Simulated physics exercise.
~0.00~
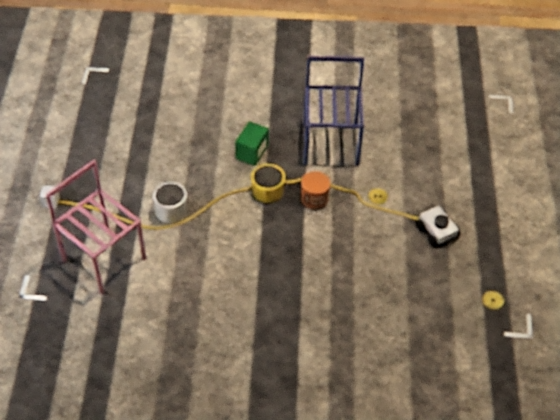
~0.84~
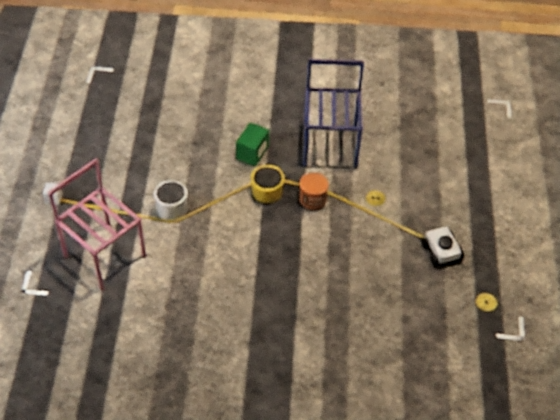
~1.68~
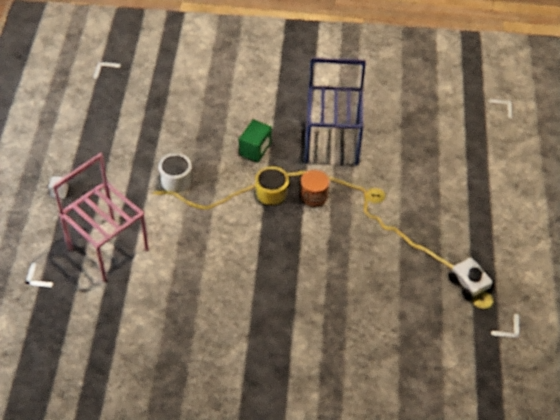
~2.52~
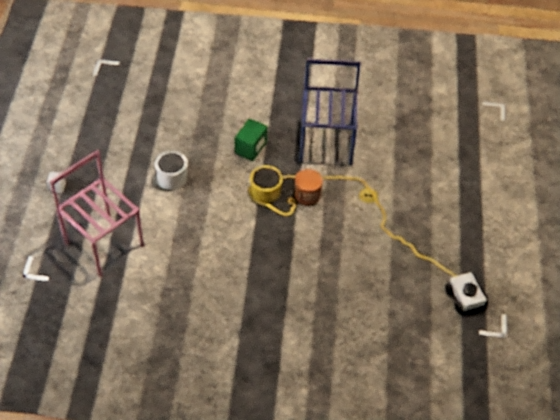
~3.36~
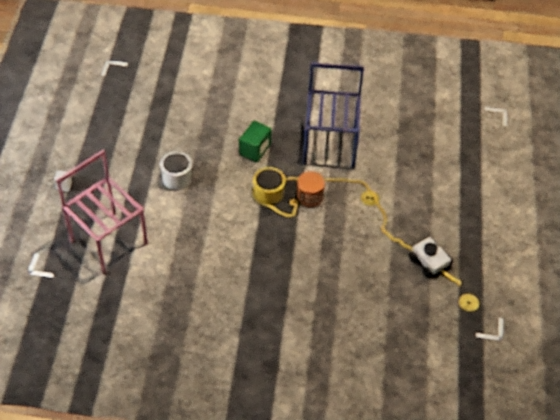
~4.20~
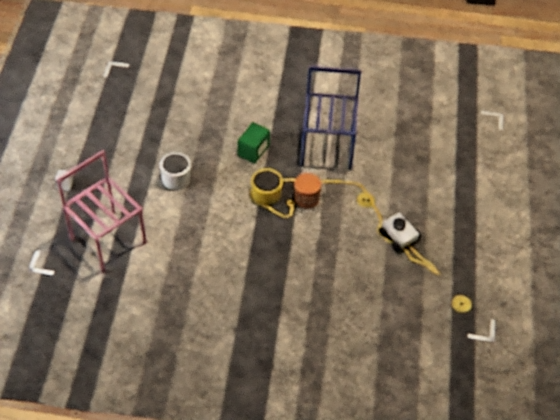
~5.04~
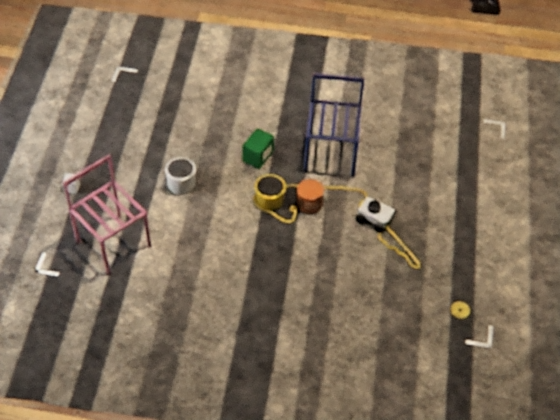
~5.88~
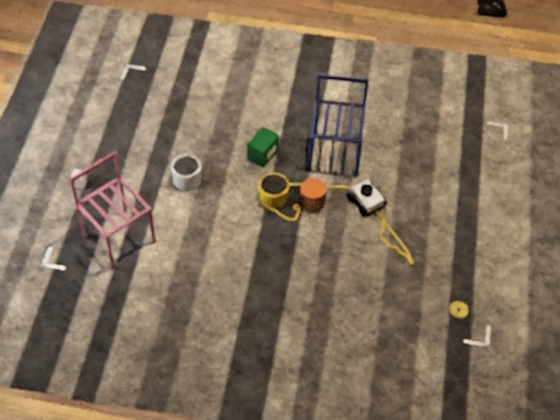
A small white cart drags a yellow cord loose rightward, then rolls back toward the pots.
